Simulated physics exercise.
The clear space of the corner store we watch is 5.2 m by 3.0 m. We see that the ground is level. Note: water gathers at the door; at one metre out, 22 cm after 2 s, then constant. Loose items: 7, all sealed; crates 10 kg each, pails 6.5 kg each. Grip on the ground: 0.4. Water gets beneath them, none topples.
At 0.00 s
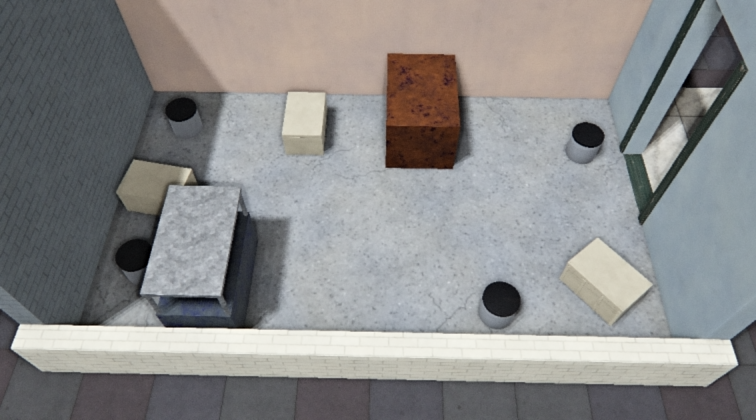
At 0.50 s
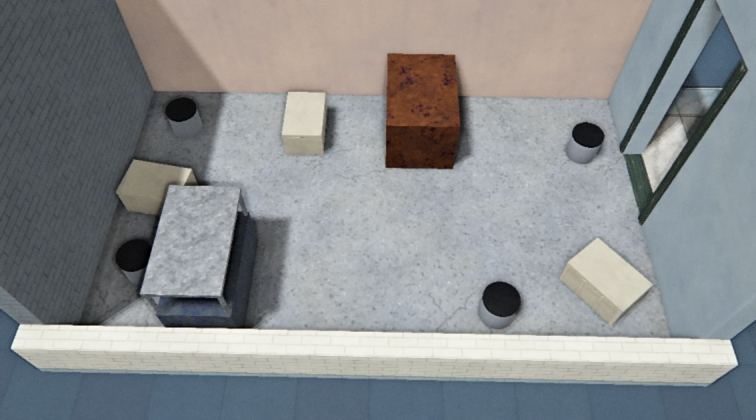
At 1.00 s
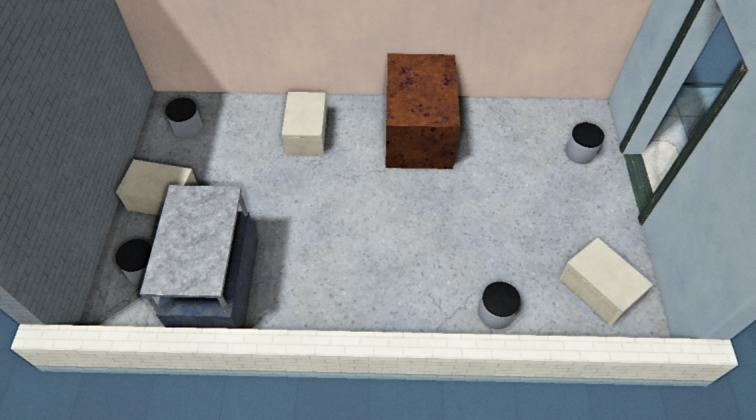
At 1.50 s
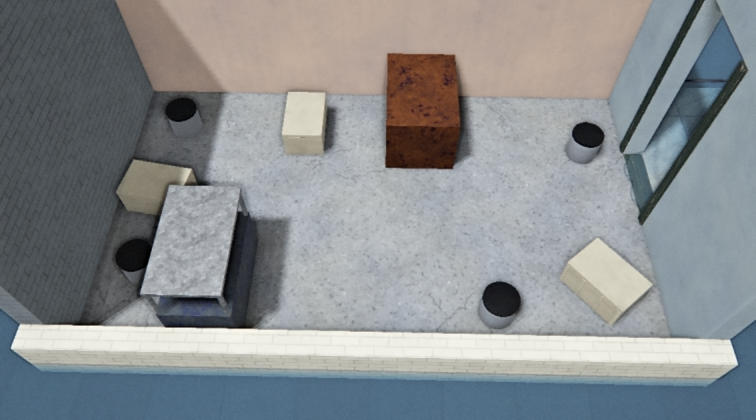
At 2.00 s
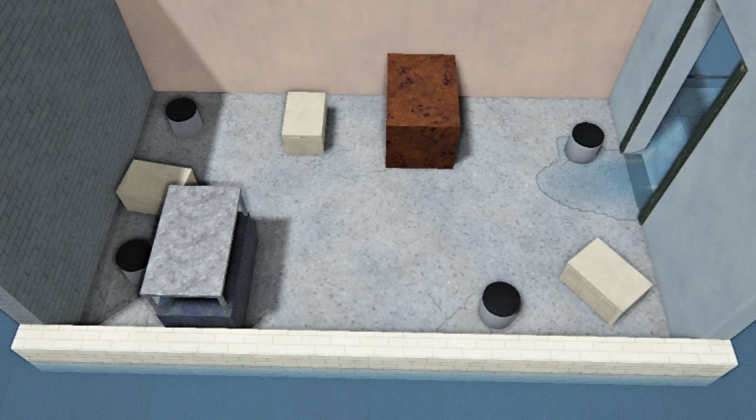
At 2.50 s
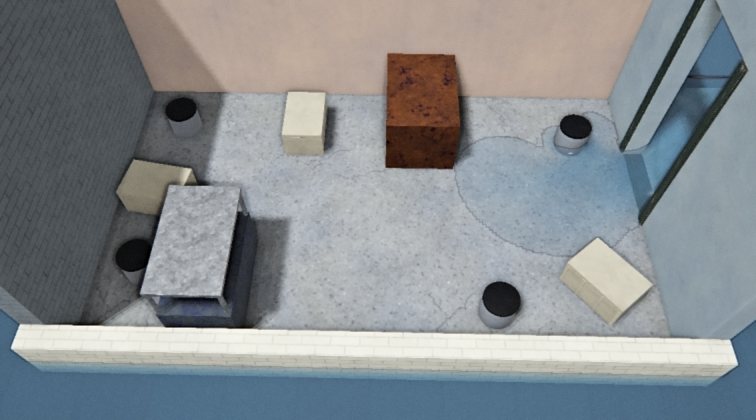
In a small walled room, water spreads in through the right doorway and shifts one pail slightly.
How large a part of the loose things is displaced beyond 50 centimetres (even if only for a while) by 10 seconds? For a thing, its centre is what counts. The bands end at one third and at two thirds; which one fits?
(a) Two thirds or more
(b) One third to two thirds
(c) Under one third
(c) Under one third.
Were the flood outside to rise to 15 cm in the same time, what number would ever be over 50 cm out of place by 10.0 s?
That would make 0 of them.
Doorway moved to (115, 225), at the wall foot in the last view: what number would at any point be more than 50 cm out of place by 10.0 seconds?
That would give 3.
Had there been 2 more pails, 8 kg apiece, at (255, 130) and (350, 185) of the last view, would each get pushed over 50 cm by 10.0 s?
Inside the limit, then inside the limit.
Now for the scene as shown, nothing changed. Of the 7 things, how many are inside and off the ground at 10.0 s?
By my count, 5.
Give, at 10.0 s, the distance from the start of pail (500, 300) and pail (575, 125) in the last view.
Shifts: 0 cm / 100 cm.
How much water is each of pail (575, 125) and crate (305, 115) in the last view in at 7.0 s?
About 8 and 1 cm.
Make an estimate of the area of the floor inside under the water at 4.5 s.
10.0 m2.
After 3.5 s 1 of 7 are over 50 cm from their spots; 0 afloat.
After 4.5 s 1 of 7 are over 50 cm from their spots; 1 afloat.
After 7.0 s 1 of 7 are over 50 cm from their spots; 1 afloat.
After 10.0 s 1 of 7 are over 50 cm from their spots, and 1 have been at some point; 5 afloat.
